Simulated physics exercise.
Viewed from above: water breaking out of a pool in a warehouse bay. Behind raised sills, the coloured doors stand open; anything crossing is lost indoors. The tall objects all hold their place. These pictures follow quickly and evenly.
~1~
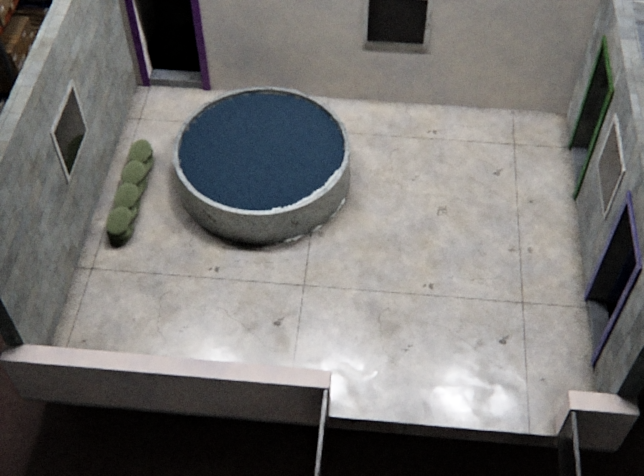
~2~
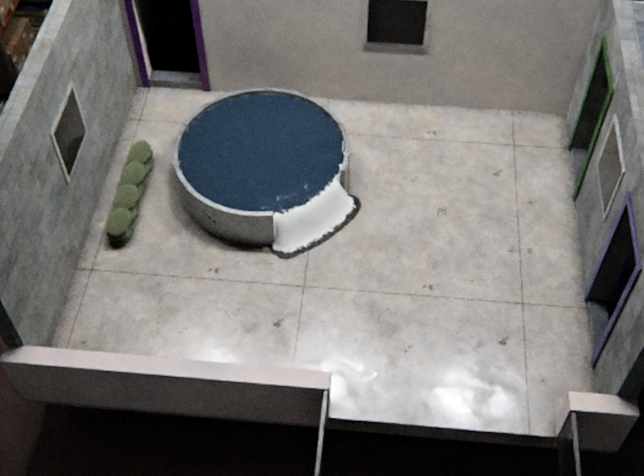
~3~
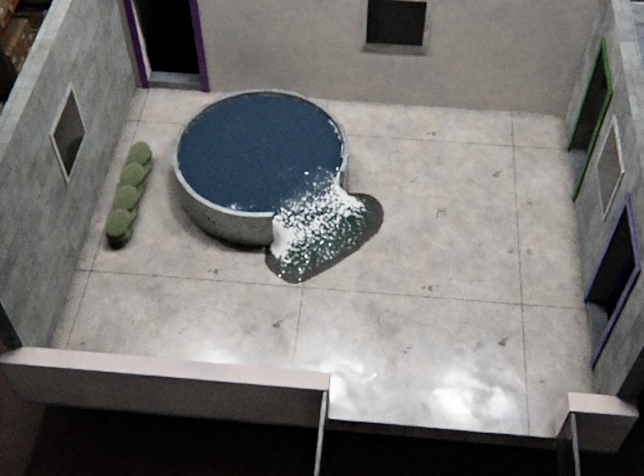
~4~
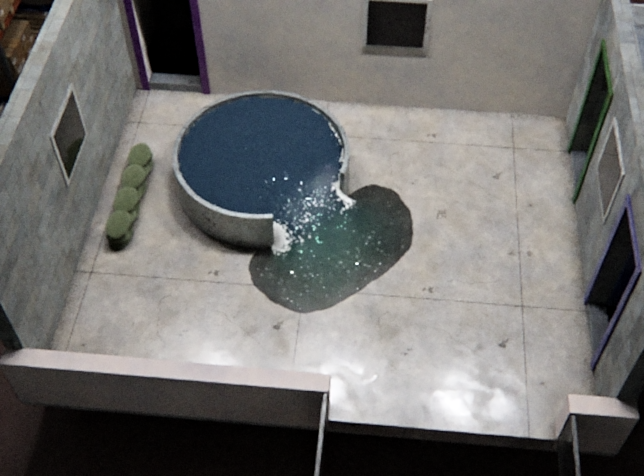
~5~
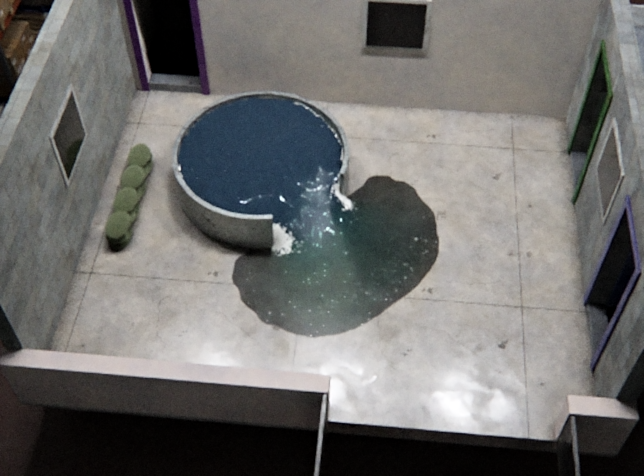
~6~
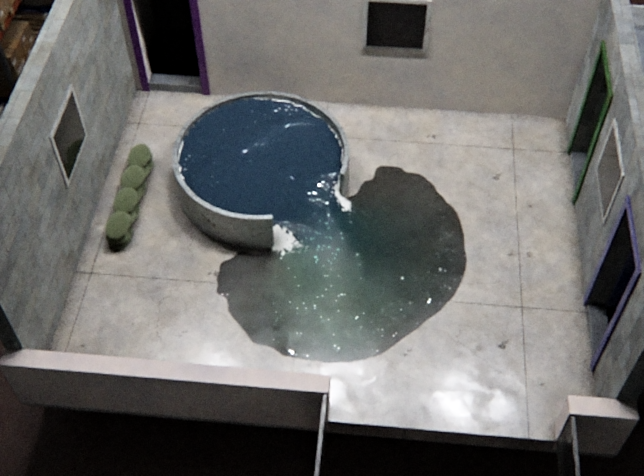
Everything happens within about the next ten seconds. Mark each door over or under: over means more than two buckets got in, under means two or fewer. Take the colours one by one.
Green door - under, blue door - over, purple door - under.
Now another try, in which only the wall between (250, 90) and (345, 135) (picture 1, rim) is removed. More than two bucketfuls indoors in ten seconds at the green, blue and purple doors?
Green exceeds the limit, blue stays within it, purple stays within it.
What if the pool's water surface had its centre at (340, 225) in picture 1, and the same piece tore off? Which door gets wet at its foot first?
Answer: The door marked blue.
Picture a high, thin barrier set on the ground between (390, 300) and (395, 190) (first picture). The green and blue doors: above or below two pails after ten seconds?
The green door remains under the limit, the blue door remains under the limit.
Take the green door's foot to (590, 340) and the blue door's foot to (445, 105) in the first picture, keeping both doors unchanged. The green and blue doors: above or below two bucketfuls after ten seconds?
My reading: Green is over, blue takes less.
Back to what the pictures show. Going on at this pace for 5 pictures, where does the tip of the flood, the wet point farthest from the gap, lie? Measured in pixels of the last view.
Look around (548, 396).
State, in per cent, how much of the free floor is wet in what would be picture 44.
Share estimate: About 65 per cent.
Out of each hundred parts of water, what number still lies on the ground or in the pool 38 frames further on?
About 64 %.
A moment on, water covers 40 % of the floor; the green door not reached, the blue door not reached, the purple door not reached.
Next, water covers 45 % of the floor; the green door not reached, the blue door under two buckets in, the purple door not reached.
Then, water covers 50 % of the floor; the green door wet at the sill, nothing in, the blue door over two buckets in, the purple door not reached.
Later, water covers 65 % of the floor; the green door wet at the sill, nothing in, the blue door far over two buckets in, the purple door not reached.
In the end, water covers 85 % of the floor; the green door wet at the sill, nothing in, the blue door far over two buckets in, the purple door not reached.
